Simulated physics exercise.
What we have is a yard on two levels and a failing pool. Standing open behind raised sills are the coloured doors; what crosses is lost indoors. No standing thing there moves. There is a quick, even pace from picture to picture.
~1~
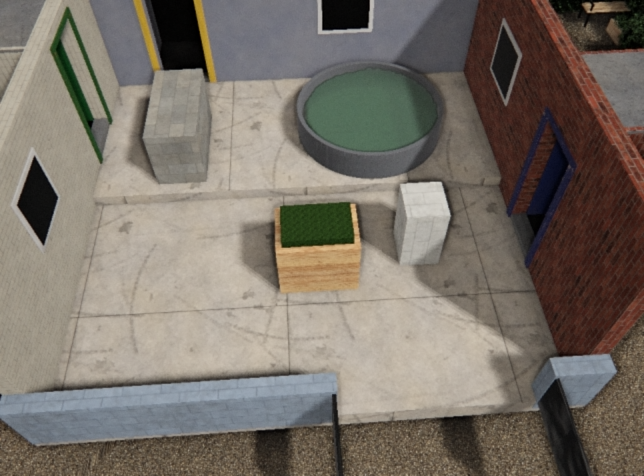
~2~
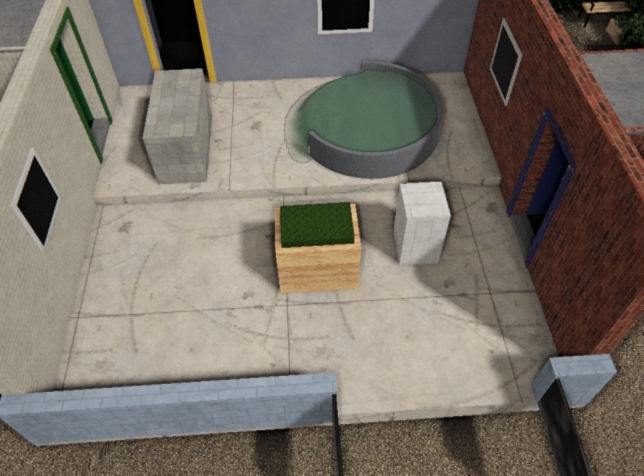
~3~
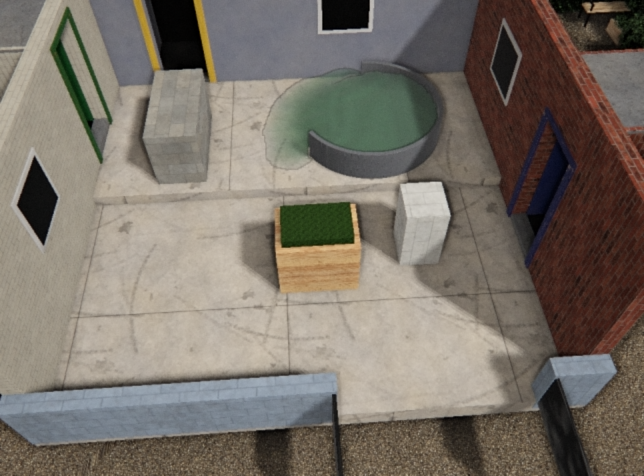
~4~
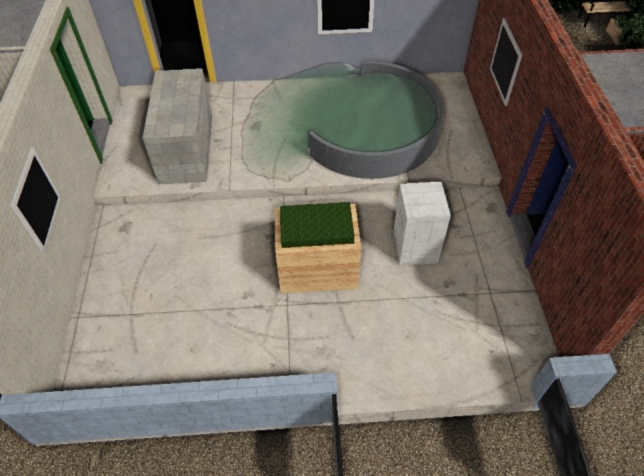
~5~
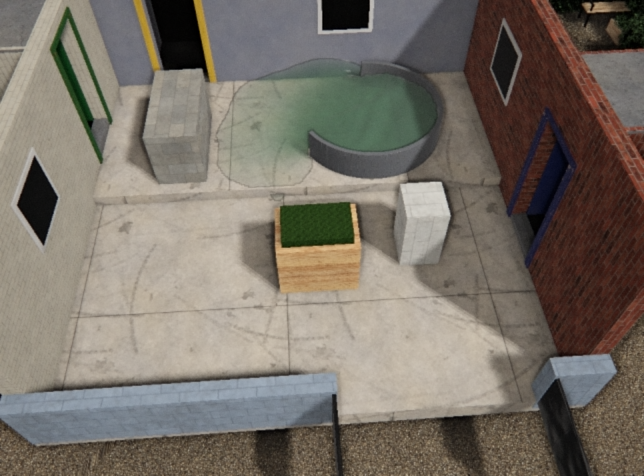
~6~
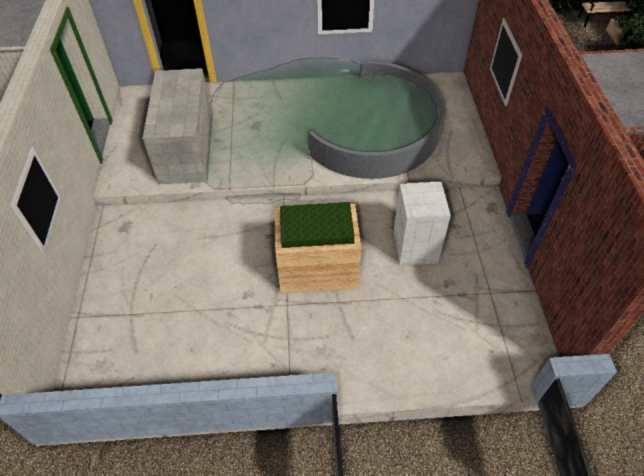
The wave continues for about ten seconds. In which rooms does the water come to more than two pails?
Taking them in turn, the blue door keeps to two pails or fewer, the green door keeps to two pails or fewer, the yellow door goes beyond two pails.
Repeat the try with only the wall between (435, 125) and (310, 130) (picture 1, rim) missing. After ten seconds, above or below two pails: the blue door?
Note: Blue door admits more.
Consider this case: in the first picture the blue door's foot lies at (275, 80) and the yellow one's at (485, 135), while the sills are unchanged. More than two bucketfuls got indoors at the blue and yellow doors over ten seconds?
Then: The blue one tops the mark, the yellow one falls short.
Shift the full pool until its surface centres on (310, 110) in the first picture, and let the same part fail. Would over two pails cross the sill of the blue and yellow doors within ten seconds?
So, blue comes in lower, and as for yellow, it surpasses the cutoff.
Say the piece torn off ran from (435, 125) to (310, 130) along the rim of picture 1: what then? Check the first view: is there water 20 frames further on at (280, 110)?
Spot status: Not reached.
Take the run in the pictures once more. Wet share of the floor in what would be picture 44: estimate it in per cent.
Close to 80 %.
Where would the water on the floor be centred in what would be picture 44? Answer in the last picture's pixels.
Estimate: (260, 188).
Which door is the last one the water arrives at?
Last in line is the blue one.
A moment on, water covers 25 % of the floor; the blue door not reached, the green door not reached, the yellow door wet at the sill, nothing in.
Next, water covers 30 % of the floor; the blue door not reached, the green door wet at the sill, nothing in, the yellow door under two buckets in.
Then, water covers 55 % of the floor; the blue door not reached, the green door wet at the sill, nothing in, the yellow door over two buckets in.
Later, water covers 80 % of the floor; the blue door wet at the sill, nothing in, the green door wet at the sill, nothing in, the yellow door far over two buckets in.
In the end, water covers 95 % of the floor; the blue door wet at the sill, nothing in, the green door wet at the sill, nothing in, the yellow door far over two buckets in.
